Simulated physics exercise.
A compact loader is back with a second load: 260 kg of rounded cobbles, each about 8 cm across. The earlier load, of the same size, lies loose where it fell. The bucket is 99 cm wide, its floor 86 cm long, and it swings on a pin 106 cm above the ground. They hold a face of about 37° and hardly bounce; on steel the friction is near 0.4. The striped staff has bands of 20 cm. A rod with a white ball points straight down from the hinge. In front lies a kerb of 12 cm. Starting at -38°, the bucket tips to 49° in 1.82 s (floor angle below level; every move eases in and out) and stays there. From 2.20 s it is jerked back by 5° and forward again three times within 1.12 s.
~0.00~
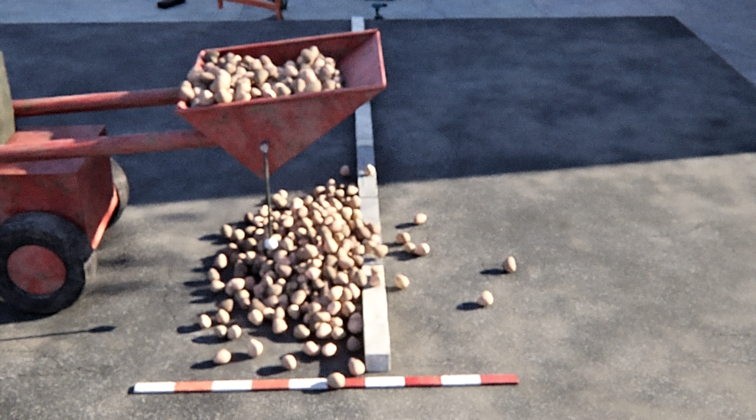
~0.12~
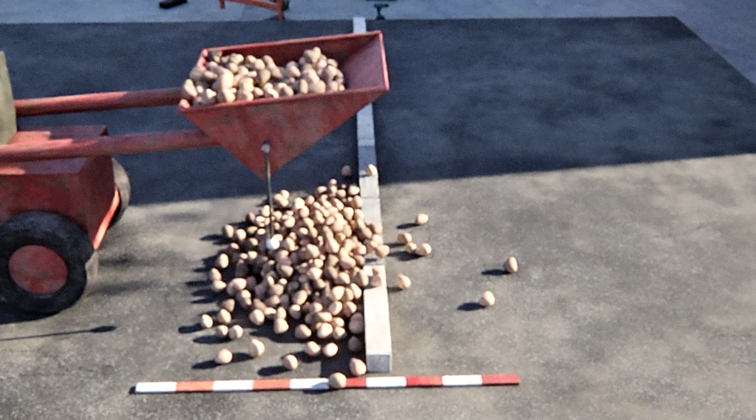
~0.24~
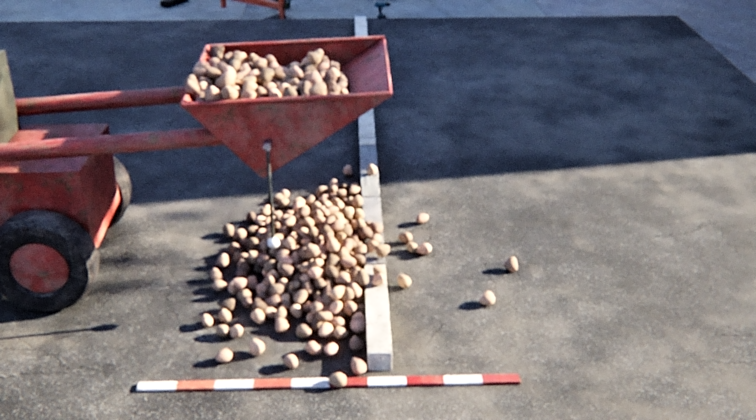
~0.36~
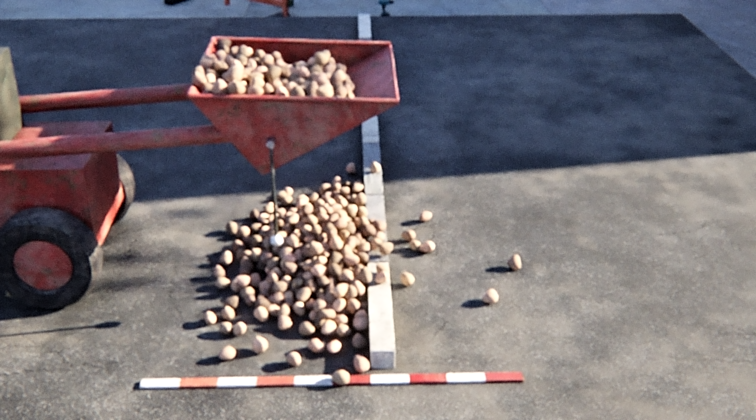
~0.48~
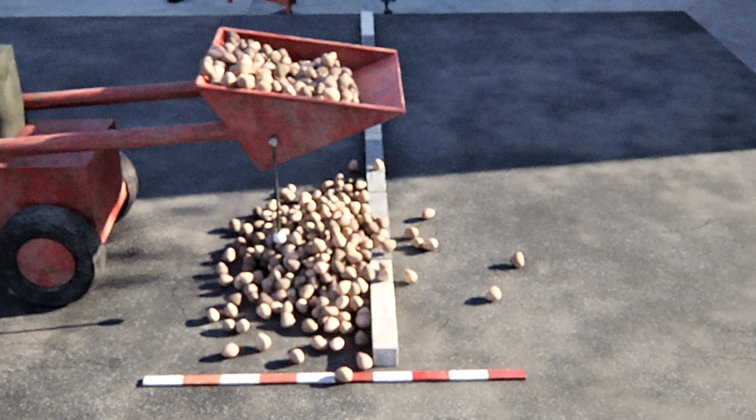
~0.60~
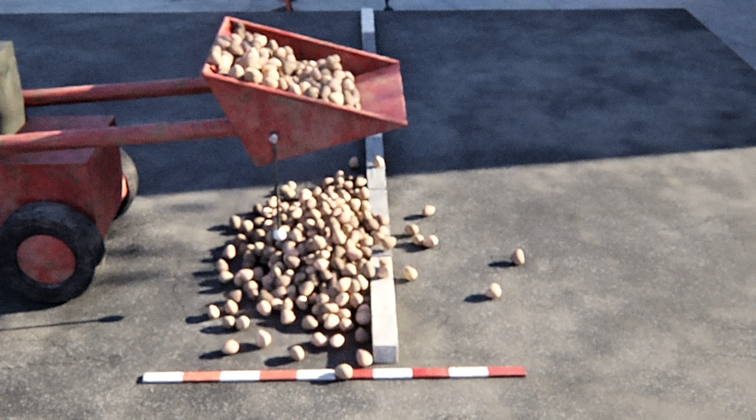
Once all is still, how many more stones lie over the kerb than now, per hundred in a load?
Close to 77 parts in a hundred.
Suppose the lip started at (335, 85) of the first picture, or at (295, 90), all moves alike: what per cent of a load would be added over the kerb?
First some 35, then 10 per cent.
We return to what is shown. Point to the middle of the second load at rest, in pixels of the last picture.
Around (421, 240).
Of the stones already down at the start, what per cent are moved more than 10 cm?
About 5 per cent.
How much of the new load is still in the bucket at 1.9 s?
Roughly 10 per cent is still inside.
After 1.4 s the floor is at 35°; in per cent of one load, 93 in the bucket, 104 on this side of the kerb, 3 over the kerb; the foremost stones are at (442, 251).
After 1.9 s the floor is at 49°; in per cent of one load, 8 in the bucket, 132 on this side of the kerb, 60 over the kerb; the foremost stones are at (499, 244).
After 3.8 s the floor is at 49°; in per cent of one load, 0 in the bucket, 122 on this side of the kerb, 78 over the kerb; the foremost stones are at (570, 207).
After 6.3 s the floor is at 49°; in per cent of one load, 0 in the bucket, 122 on this side of the kerb, 78 over the kerb; the foremost stones are at (570, 207). Net gain over the kerb, 77.
